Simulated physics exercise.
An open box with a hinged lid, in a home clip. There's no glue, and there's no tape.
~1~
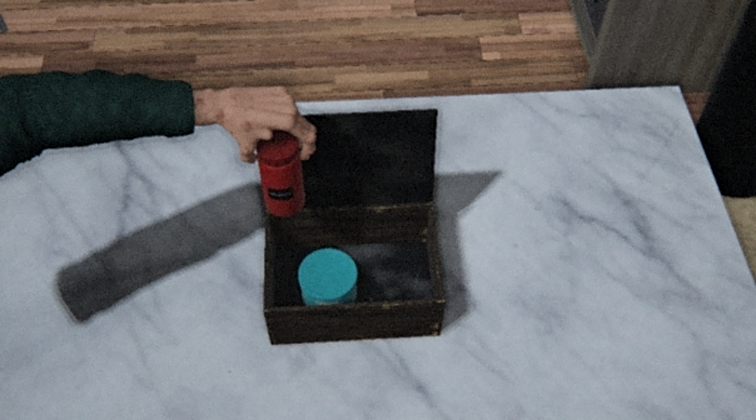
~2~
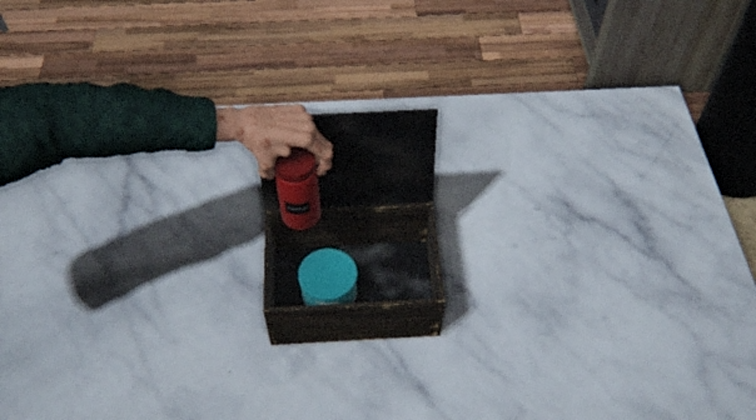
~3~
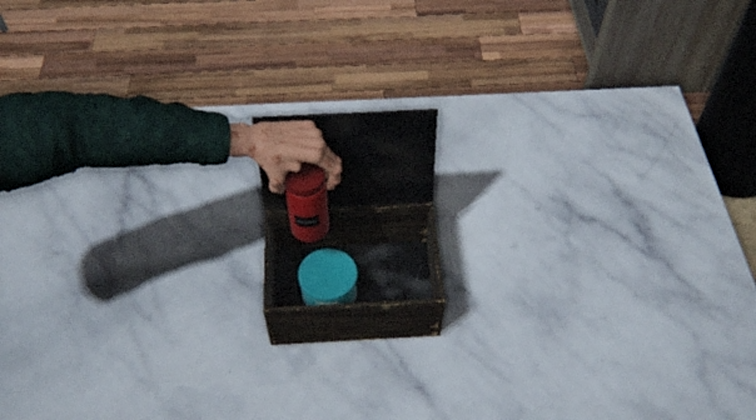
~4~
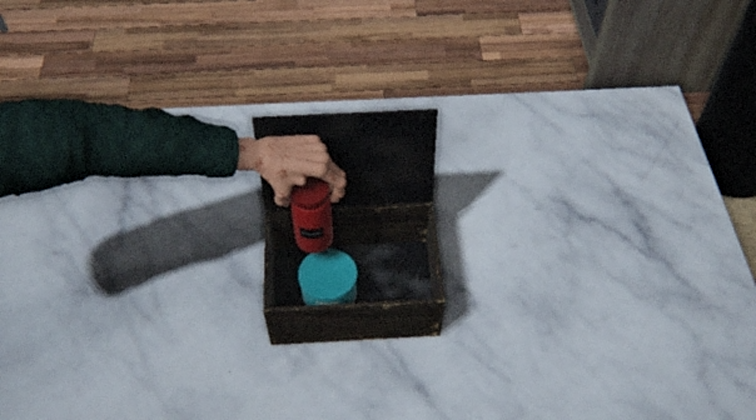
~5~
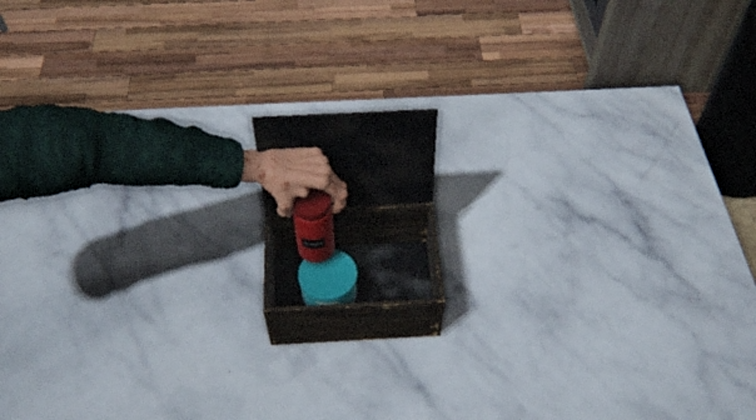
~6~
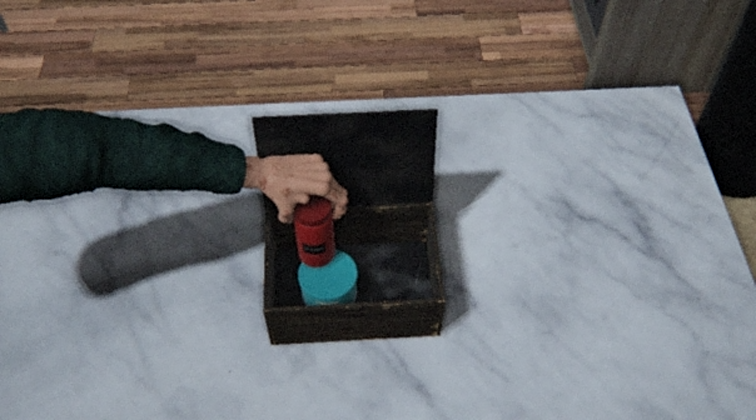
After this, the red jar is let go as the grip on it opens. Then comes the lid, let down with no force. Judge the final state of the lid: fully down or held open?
Most likely the lid won't land on the rim.
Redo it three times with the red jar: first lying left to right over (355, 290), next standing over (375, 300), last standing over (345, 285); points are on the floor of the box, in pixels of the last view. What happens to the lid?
In the first case it stays open; in the second case it stays open; in the third case it stays open.
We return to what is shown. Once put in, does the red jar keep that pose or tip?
Looking at the last picture, the red jar is left as set.
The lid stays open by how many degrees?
Close to 70 degrees.
Then, 1.00 s after the last picture, lid starting down.
Then, 1.40 s after the last picture, lid 72° above the rim.
Then, 3.40 s after the last picture, red jar resting near (315, 231).
At rest, lid 72° above the rim; both in place. Seen from the same camera at the end, red jar near (315, 231).
